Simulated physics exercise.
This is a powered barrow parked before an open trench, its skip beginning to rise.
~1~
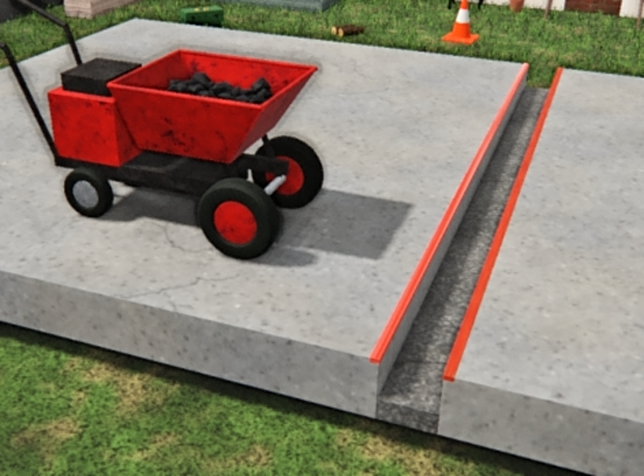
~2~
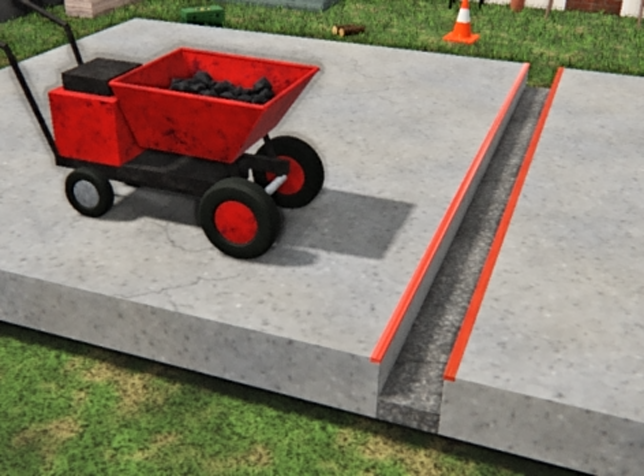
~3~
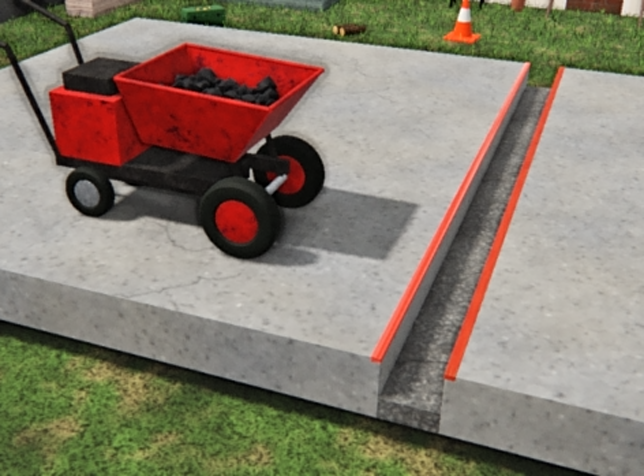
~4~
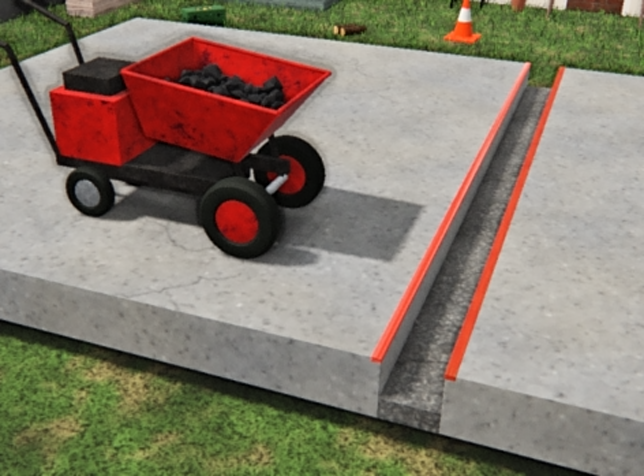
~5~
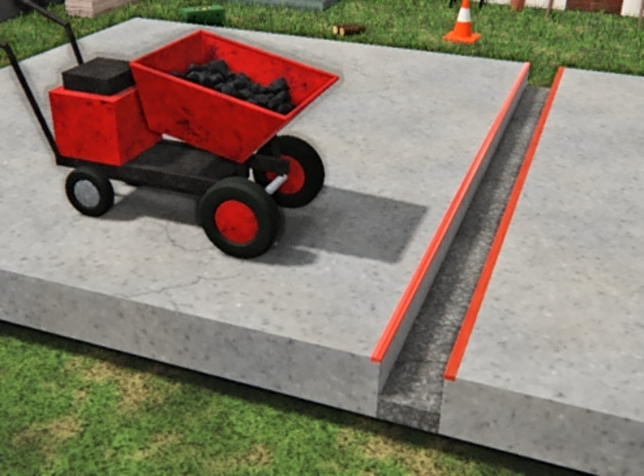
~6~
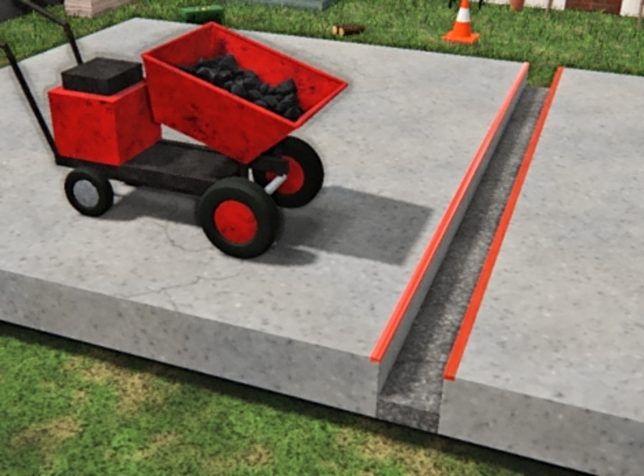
The red skip of a small wheeled barrow, loaded with dark lumps, slowly tilted forward to the right, its back end rising, while the wheels stayed still on a concrete slab beside a red-edged trench.
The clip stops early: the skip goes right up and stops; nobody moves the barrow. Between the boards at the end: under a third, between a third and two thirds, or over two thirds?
The trench ends with between a third and two thirds of it.
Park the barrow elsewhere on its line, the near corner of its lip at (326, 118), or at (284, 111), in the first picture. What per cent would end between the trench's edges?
About 80 and 70 per cent.
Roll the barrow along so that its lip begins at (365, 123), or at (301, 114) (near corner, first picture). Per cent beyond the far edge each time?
The first gives 70 %, the second 0 %.
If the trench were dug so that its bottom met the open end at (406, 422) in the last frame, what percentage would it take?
Near 50 %.
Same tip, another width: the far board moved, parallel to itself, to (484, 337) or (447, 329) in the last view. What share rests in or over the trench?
Near 50 % and 40 %.
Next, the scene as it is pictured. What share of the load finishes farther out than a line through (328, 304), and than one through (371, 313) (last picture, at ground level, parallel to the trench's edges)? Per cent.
Near 90 % and 60 %.
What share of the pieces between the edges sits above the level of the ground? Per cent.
About 0 per cent.
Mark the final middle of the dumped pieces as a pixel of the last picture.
Near (435, 275).
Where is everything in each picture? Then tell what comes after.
Lip of the skip (262, 108), level; top of the load (216, 96), lumps of coal; first edge of the trench (395, 318); far edge (464, 334), the trench under half as wide as the skip, and about as deep as wide, in the first frame.
Lip of the skip (264, 109), level; top of the load (217, 95), in the second frame.
Lip of the skip (270, 110), tipped barely; top of the load (221, 93), in the third frame.
Lip of the skip (277, 114), tipped a little; top of the load (208, 86), in the fourth frame.
Lip of the skip (286, 119), tipped a little; top of the load (211, 83), in the fifth frame.
Lip of the skip (297, 127), tipped clearly; top of the load (219, 79); first edge of the trench (396, 318); far edge (465, 333), in the sixth frame.
Just after the last frame, skip tipped steeply; every one in the skip.
A moment on, skip tipped right over; the larger part in the skip; roughly a quarter short of the trench; just a few in or heaped over the trench; just a few falling.
Further on, skip tipped right over; roughly a quarter in the skip; roughly a third short of the trench; roughly a third in or heaped over the trench; just a few beyond it.
When it is over, skip tipped right over; about a tenth in the skip; roughly a third short of the trench; roughly half in or heaped over the trench; just a few beyond it.
